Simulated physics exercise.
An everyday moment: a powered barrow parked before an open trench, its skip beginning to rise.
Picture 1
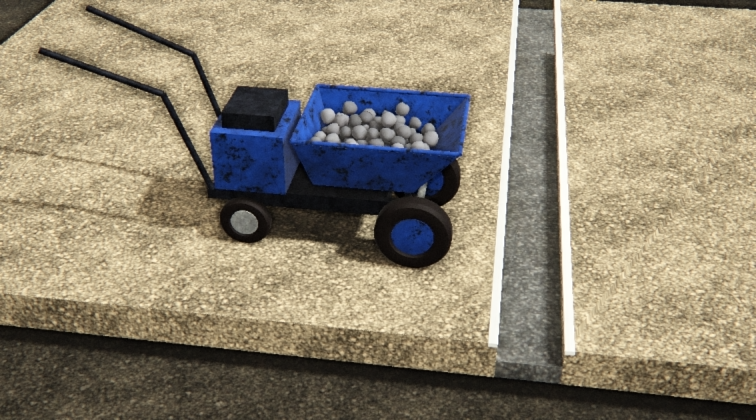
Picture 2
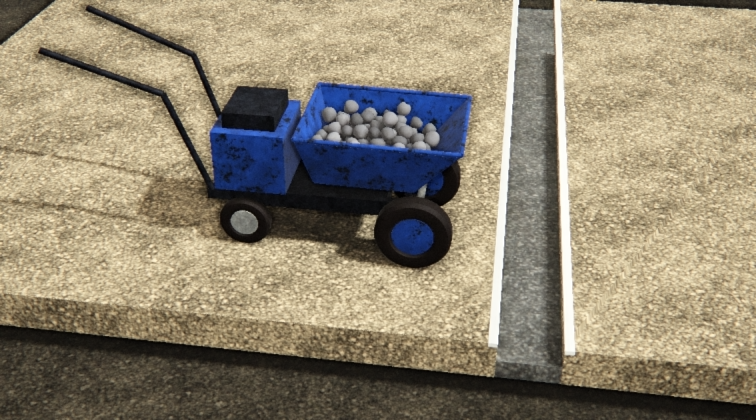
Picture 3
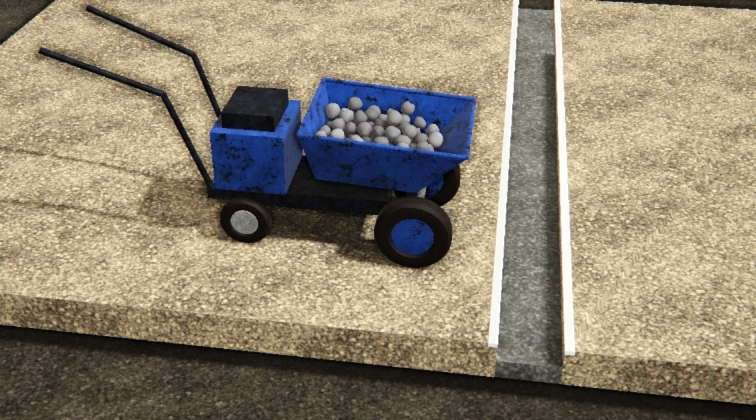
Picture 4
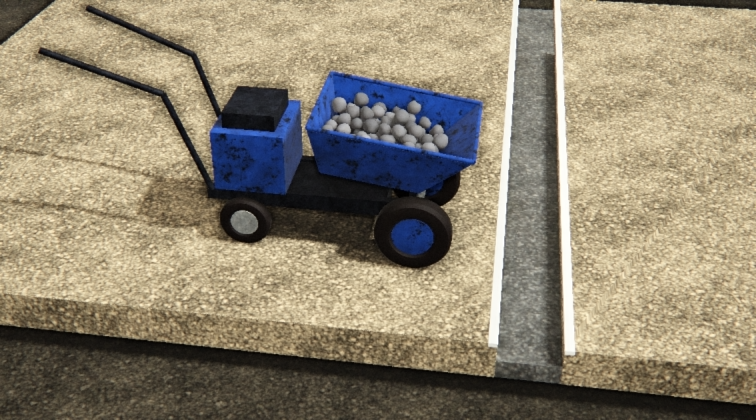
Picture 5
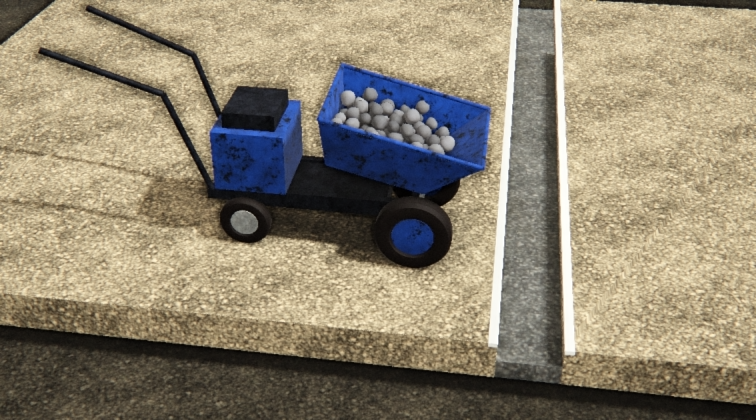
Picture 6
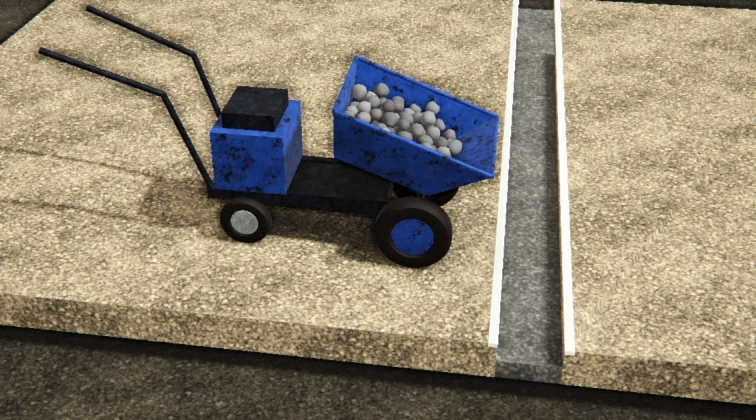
The blue skip of a parked powered barrow, loaded with round cobbles, tilts toward a trench.
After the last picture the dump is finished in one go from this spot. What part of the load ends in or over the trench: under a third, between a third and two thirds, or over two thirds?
Between the edges lies over two thirds of the load.
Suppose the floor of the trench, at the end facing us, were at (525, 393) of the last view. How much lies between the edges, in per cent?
Roughly 90 in a hundred.
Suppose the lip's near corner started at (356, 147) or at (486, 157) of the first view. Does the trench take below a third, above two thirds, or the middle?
First less than a third, then in the middle band.
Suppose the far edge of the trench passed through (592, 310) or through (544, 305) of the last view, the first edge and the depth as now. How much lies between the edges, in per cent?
The first gives 90 %, the second 50 %.
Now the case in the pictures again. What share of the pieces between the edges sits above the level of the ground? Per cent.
Near 20 %.
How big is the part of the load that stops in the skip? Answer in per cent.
Some 5 per cent.
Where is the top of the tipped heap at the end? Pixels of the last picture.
Roughly at (538, 232).
Soon after the last picture, skip tipped steeply; all in the skip.
A little later, skip tipped steeply; most in the skip; about a quarter in or heaped over the trench; a stray few beyond it.
Later still, skip tipped right over; a small part in the skip; most in or heaped over the trench; a small part beyond it.
At rest, skip tipped right over; a stray few in the skip; most in or heaped over the trench; a small part beyond it.
